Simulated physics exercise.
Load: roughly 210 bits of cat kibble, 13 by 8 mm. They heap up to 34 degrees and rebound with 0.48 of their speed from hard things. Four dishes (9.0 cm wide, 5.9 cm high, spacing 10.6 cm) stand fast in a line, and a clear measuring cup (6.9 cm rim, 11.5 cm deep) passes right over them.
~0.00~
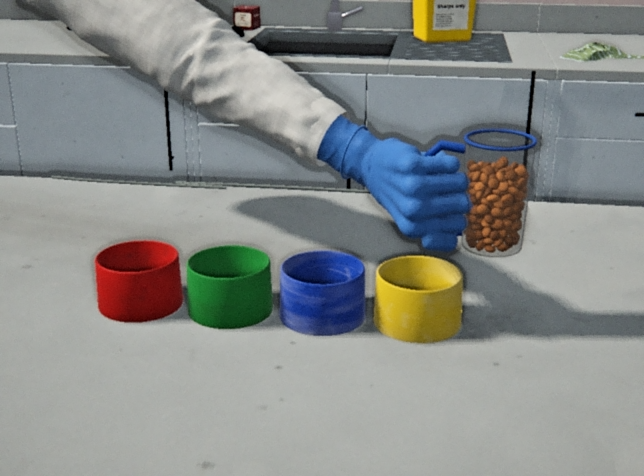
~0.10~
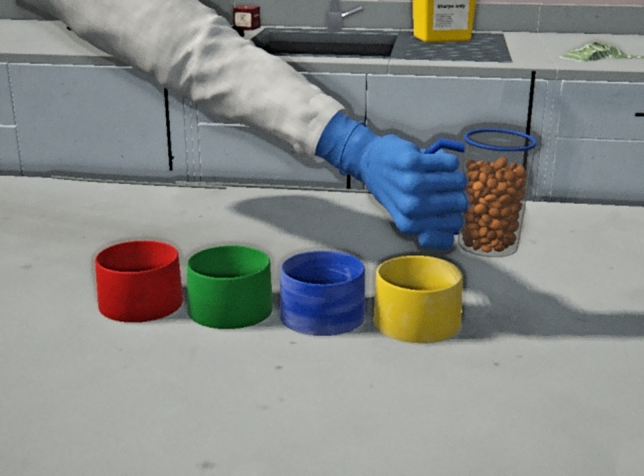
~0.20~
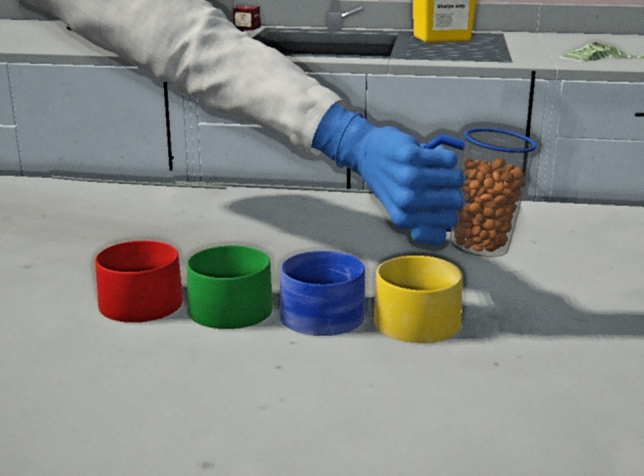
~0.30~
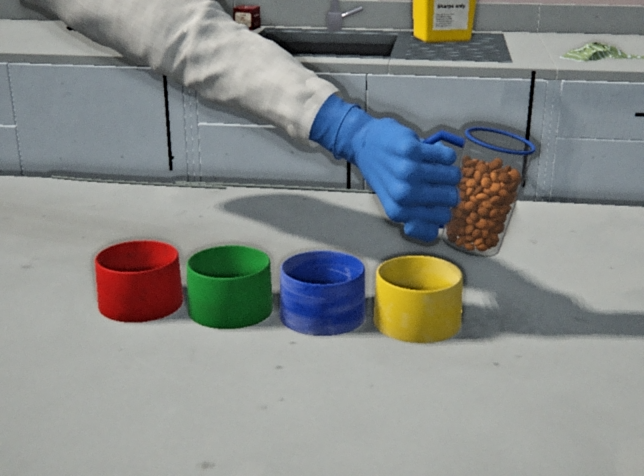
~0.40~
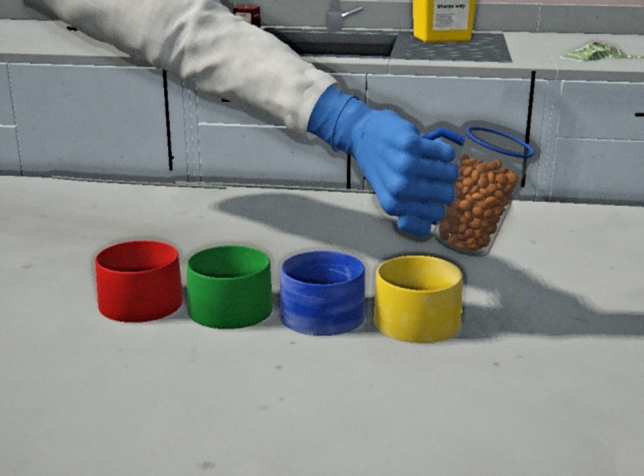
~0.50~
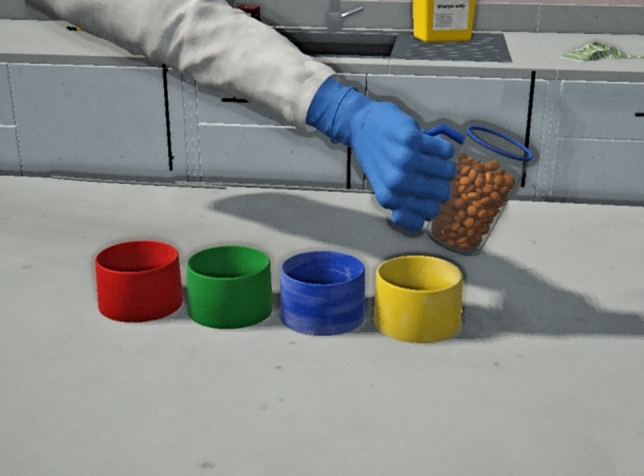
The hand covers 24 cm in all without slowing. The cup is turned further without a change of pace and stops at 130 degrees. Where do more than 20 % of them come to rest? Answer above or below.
Red dish: Below; blue dish: Below; green dish: Below; yellow dish: Above; on the counter: Below.
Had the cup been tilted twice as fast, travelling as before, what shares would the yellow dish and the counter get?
Then: Yellow 0, counter 100.
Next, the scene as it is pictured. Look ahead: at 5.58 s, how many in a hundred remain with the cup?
Some 0 per cent of the load.
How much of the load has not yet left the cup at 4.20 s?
Some 0 per cent of the load.
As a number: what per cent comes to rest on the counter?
Some 5 per cent.
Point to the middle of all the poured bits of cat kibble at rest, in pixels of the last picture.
Around (421, 298).
Then, at 2.72 s, tilt 123 degrees; cup holds 60 %, yellow 40 %.
After 4.20 s, tilt 130 degrees; cup holds 0 %, yellow 95 %.
After 5.58 s, tilt 130 degrees; cup holds 0 %, yellow 95 %.
In the end, at 5.9 s, red 0 %, blue 0 %, green 0 %, yellow 95 %, counter 5 %.
